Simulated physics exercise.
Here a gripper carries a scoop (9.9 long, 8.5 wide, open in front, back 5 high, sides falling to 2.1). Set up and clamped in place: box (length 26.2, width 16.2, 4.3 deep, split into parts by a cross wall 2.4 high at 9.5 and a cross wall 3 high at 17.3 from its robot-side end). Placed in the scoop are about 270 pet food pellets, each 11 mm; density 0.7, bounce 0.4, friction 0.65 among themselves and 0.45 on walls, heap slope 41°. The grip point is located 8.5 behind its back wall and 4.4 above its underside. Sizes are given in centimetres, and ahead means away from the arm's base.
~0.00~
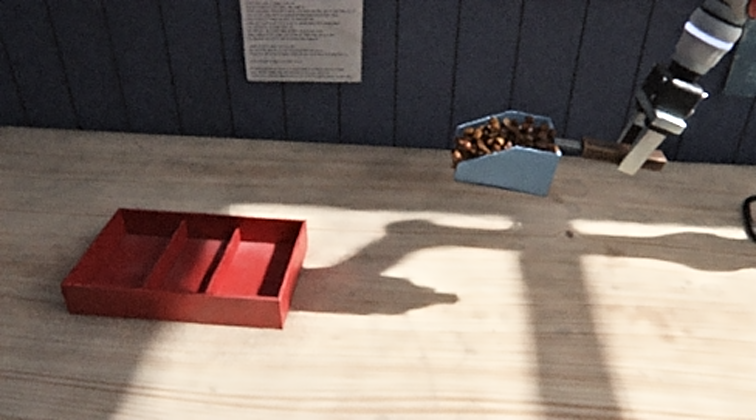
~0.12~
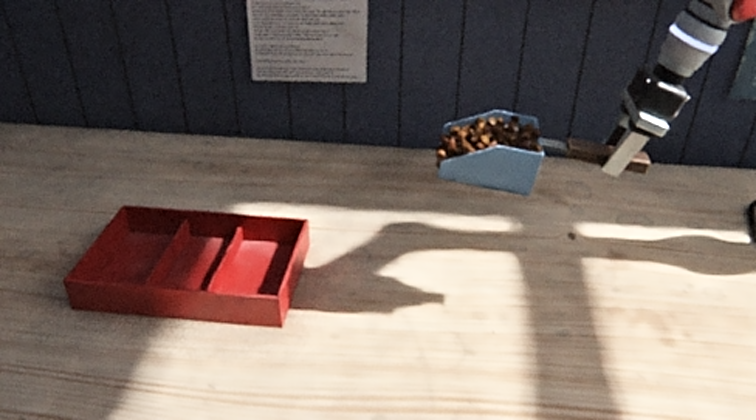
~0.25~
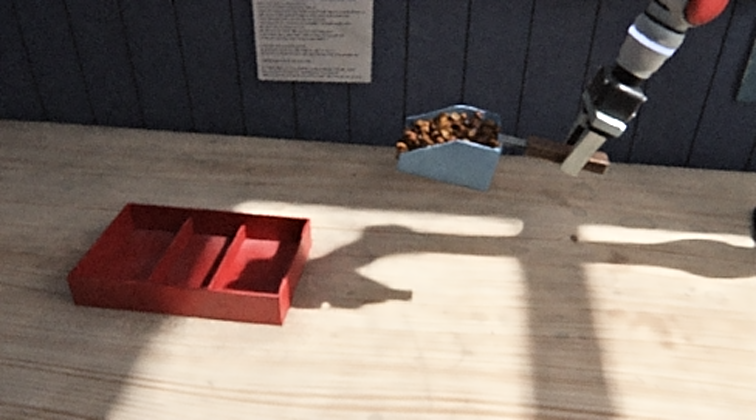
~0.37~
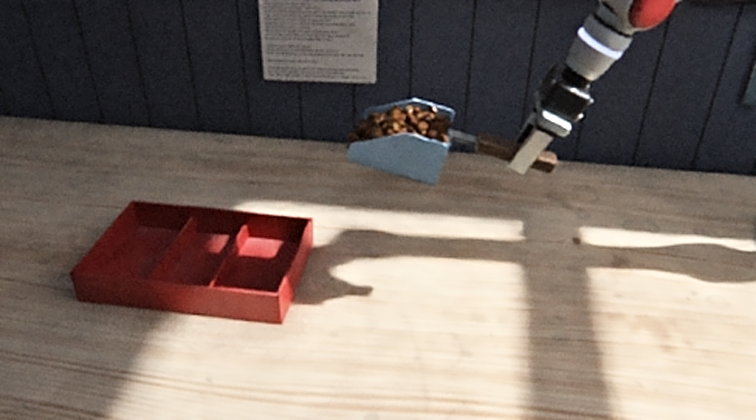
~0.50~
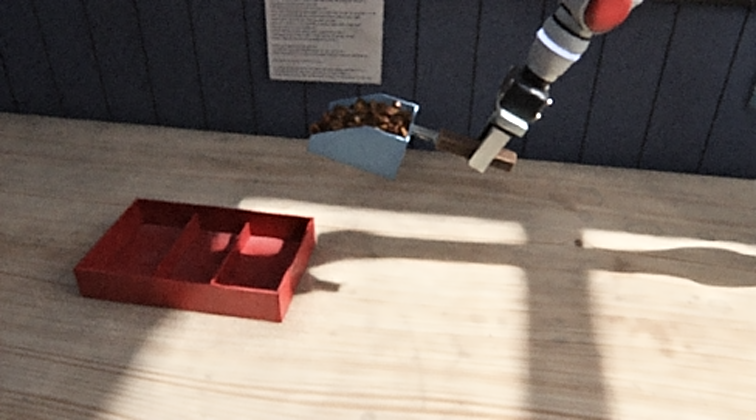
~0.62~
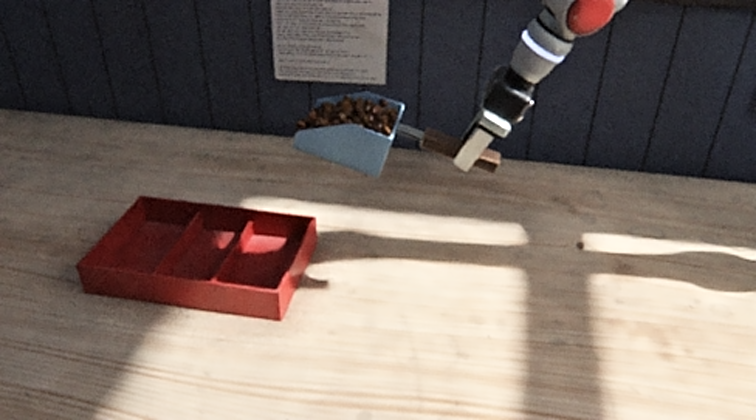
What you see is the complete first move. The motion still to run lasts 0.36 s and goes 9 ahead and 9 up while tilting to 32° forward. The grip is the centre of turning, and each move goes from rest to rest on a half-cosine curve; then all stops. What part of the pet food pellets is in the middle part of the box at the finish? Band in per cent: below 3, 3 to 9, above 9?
Band: Above 9.
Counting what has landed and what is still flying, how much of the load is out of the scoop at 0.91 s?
Around 5 % has gone out so far.
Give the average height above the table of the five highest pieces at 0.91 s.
Somewhere around 26 cm above the tabletop.
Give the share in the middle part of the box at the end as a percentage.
Estimate: About 20 %.
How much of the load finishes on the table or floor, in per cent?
Roughly 0 %.
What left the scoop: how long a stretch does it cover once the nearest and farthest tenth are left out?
Roughly 10 cm long.
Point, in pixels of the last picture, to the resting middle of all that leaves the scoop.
(250, 266).
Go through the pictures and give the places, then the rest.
The first frame shows scoop floor at (506, 167), tilted 8° backward; upper third of the load around (518, 139), from x 455 to 555, top at y 120; 267 on the scoop.
The second frame shows scoop floor at (491, 166), tilted 9° backward; upper third of the load around (503, 138), from x 440 to 535, top at y 120.
The third frame shows scoop floor at (452, 160), tilted 11° backward; upper third of the load around (462, 133), from x 400 to 495, top at y 115.
The fourth frame shows scoop floor at (404, 153), tilted 13° backward; upper third of the load around (411, 127), from x 350 to 445, top at y 110.
The fifth frame shows scoop floor at (367, 147), tilted 15° backward; upper third of the load around (373, 120), from x 315 to 410, top at y 100.
The sixth frame shows scoop floor at (352, 144), tilted 16° backward; upper third of the load around (359, 118), from x 300 to 395, top at y 100; 267 on the scoop.
By 0.76 s, level, highest piece 26 above the table; 267 on the scoop.
By 0.91 s, tilted 27° forward, highest piece 27 above the table; 248 on the scoop, 19 in flight or on a rim.
By 1.18 s, tilted 32° forward, highest piece 22 above the table; 108 in the robot-side part, 87 on the scoop, 11 in the middle part, 61 in flight or on a rim.
By 2.23 s, tilted 32° forward, highest piece 4 above the table; 218 in the robot-side part, 49 in the middle part.
Final count, 218 in the robot-side part, 49 in the middle part. That is 18 % in the middle part of the box.
